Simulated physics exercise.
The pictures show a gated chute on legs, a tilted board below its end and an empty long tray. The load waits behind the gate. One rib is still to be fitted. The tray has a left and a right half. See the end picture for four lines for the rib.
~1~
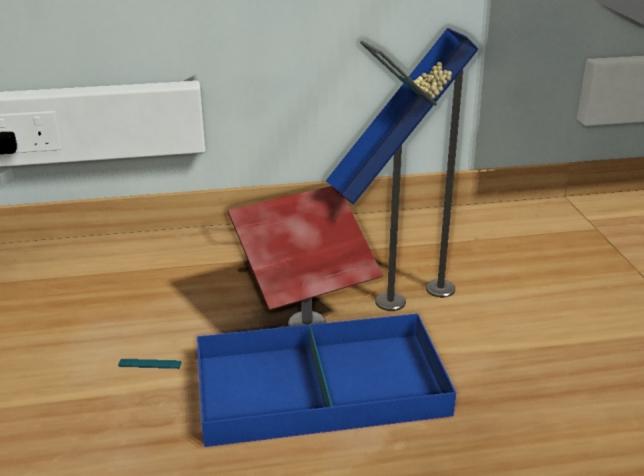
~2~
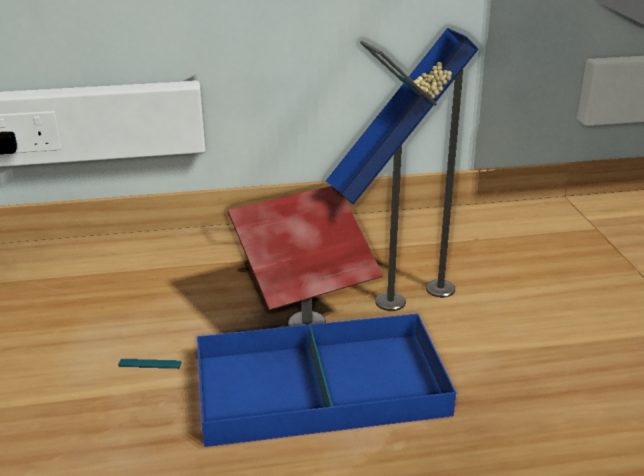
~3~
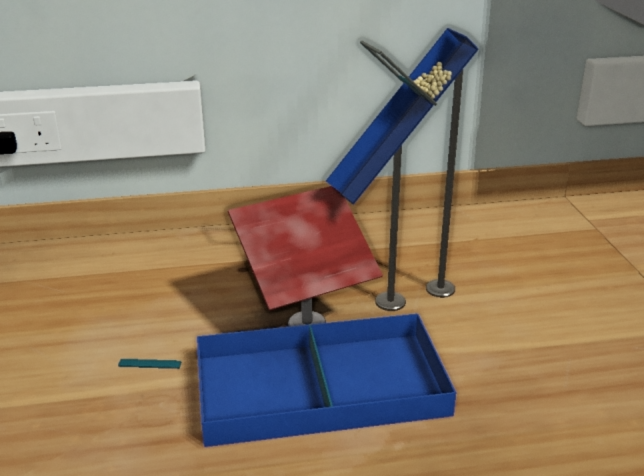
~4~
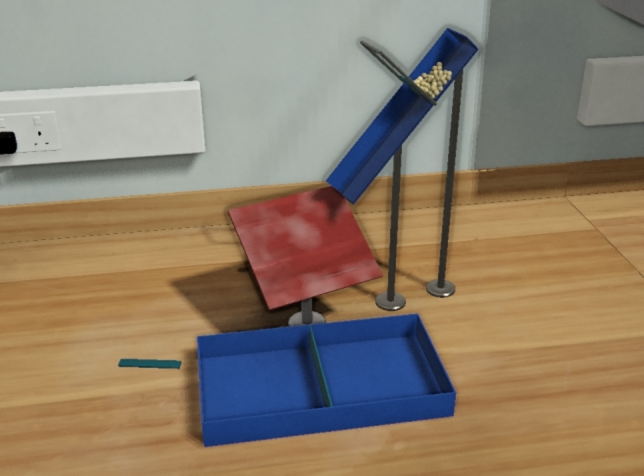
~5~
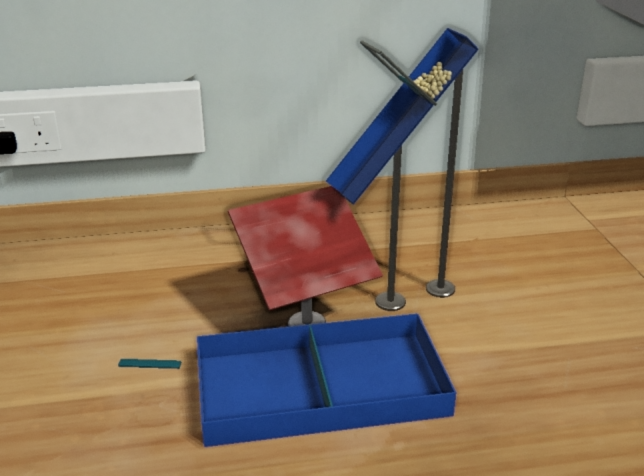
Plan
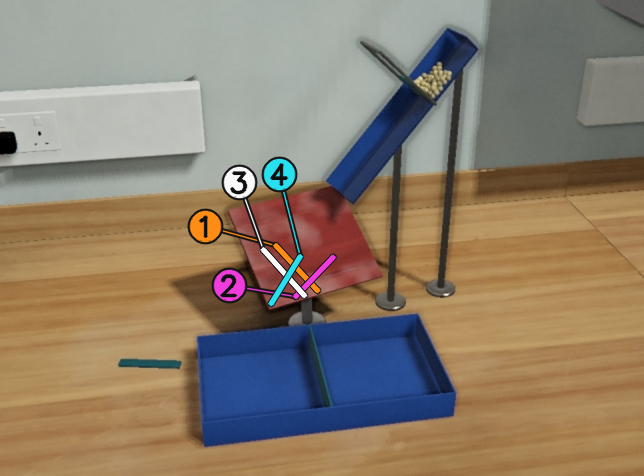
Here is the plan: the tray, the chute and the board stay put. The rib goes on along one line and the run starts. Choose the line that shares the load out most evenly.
Best: 4.
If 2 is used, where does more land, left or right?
Left.
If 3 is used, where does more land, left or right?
The right half.
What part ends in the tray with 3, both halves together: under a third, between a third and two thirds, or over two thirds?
It is over two thirds.
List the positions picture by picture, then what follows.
Load behind the gate at (429, 81), soya beans; lip of the chute at (346, 198), sloping fairly steeply, in the first frame.
Middle of the board at (306, 243), tilted fairly steeply; middle of its low edge at (328, 292); of its high edge at (285, 197), in the second frame.
Front corners of the tray at (202, 423) and (456, 393); front end of its middle wall at (332, 407); gate still shut at (409, 83), in the third frame.
Middle of the load at (429, 81); lip at (346, 198), in the fourth frame.
Middle of the load at (429, 81); lip at (346, 198), in the fifth frame.
On the marked copy, line 1 from (275, 245) to (317, 290); line 2 from (333, 257) to (295, 296); line 3 from (263, 249) to (304, 295); line 4 from (300, 256) to (271, 303).
For line 1, of what is caught, a small part in the left half, nearly all in the right.
For line 2, of what is caught, nearly all in the left half, a stray few in the right.
For line 3, of what is caught, a small part in the left half, nearly all in the right.
For line 4, of what is caught, about two thirds in the left half, about a third in the right.
